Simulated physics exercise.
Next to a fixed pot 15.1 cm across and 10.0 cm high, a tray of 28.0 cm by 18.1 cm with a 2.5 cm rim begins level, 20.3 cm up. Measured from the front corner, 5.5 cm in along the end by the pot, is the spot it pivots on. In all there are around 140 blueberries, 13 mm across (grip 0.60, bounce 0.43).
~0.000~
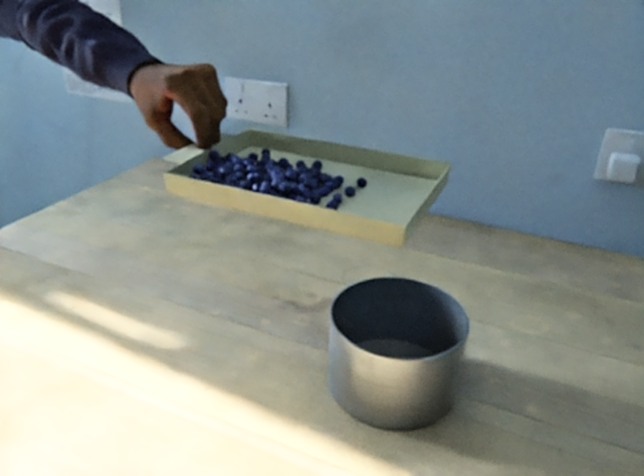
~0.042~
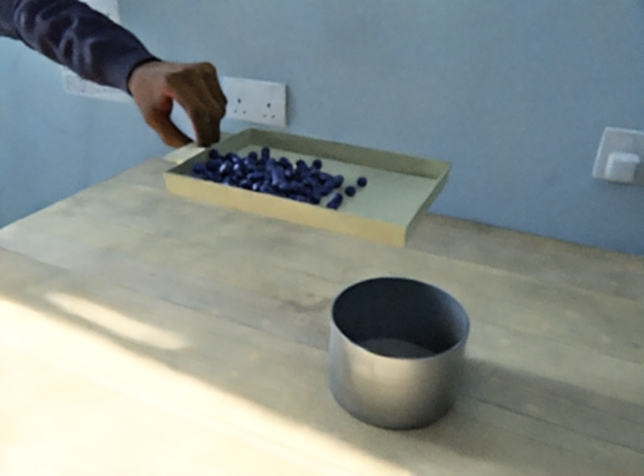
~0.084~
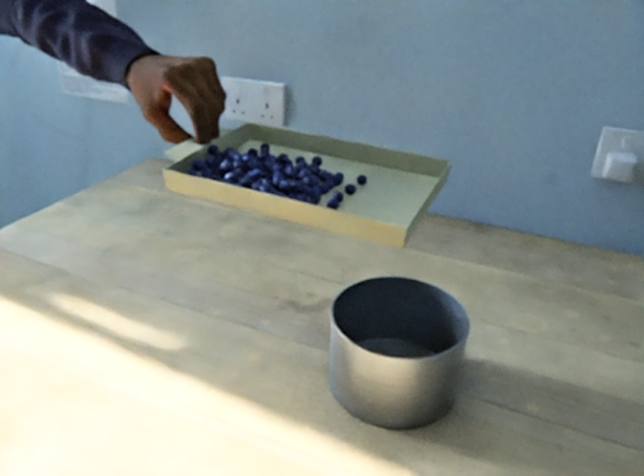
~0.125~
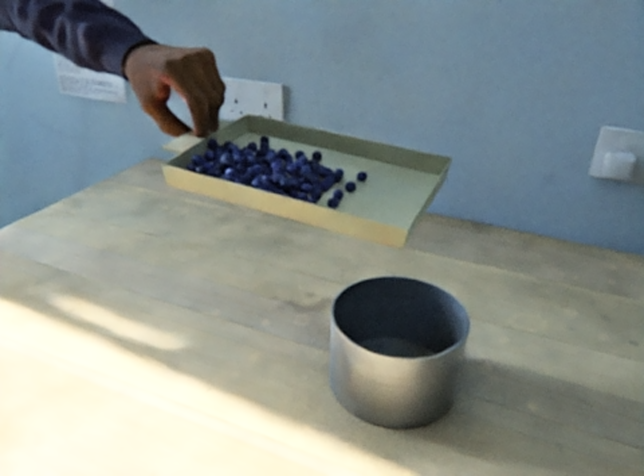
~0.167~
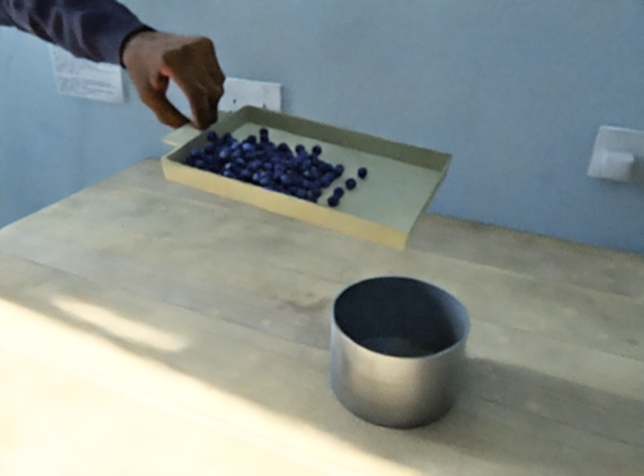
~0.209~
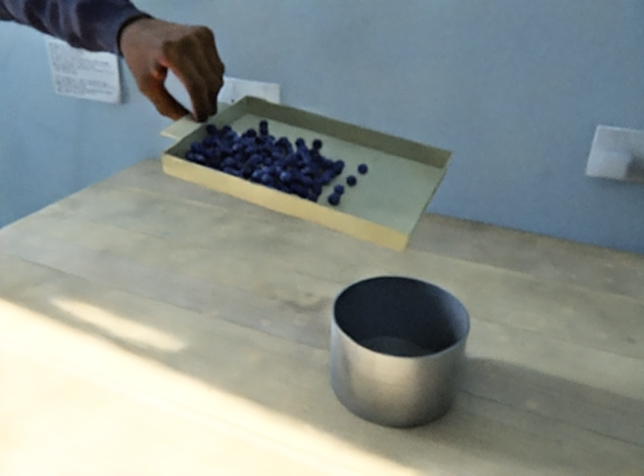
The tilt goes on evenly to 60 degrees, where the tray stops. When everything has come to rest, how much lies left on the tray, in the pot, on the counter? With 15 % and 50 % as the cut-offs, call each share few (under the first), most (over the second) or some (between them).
My estimate: Tray: Most, pot: Few, counter: Few.
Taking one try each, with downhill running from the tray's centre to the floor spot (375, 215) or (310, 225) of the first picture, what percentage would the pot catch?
5 and 0 %.
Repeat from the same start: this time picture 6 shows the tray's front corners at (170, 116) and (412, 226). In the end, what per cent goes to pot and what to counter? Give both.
Pot 0, counter 35.
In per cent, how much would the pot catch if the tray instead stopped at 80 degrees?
Around 10 %, I reckon.
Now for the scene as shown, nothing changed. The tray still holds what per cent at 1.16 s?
Close to 95 in a hundred.
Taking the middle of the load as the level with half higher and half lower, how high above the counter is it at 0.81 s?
Roughly 26 centimetres, more or less.
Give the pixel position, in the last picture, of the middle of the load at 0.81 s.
The load's centre is near (317, 165) at that time.
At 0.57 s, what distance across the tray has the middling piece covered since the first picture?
2 cm.
Then, at 0.57 s, tilt 35 degrees; the tray holds 100 %, the pot 0 %.
After 0.81 s, tilt 51 degrees; the tray holds 100 %, the pot 0 %.
After 1.16 s, tilt 60 degrees; the tray holds 95 %, the pot 0 %.
At rest (2.0 s), tray 95 %, pot 0 %, counter 5 %.
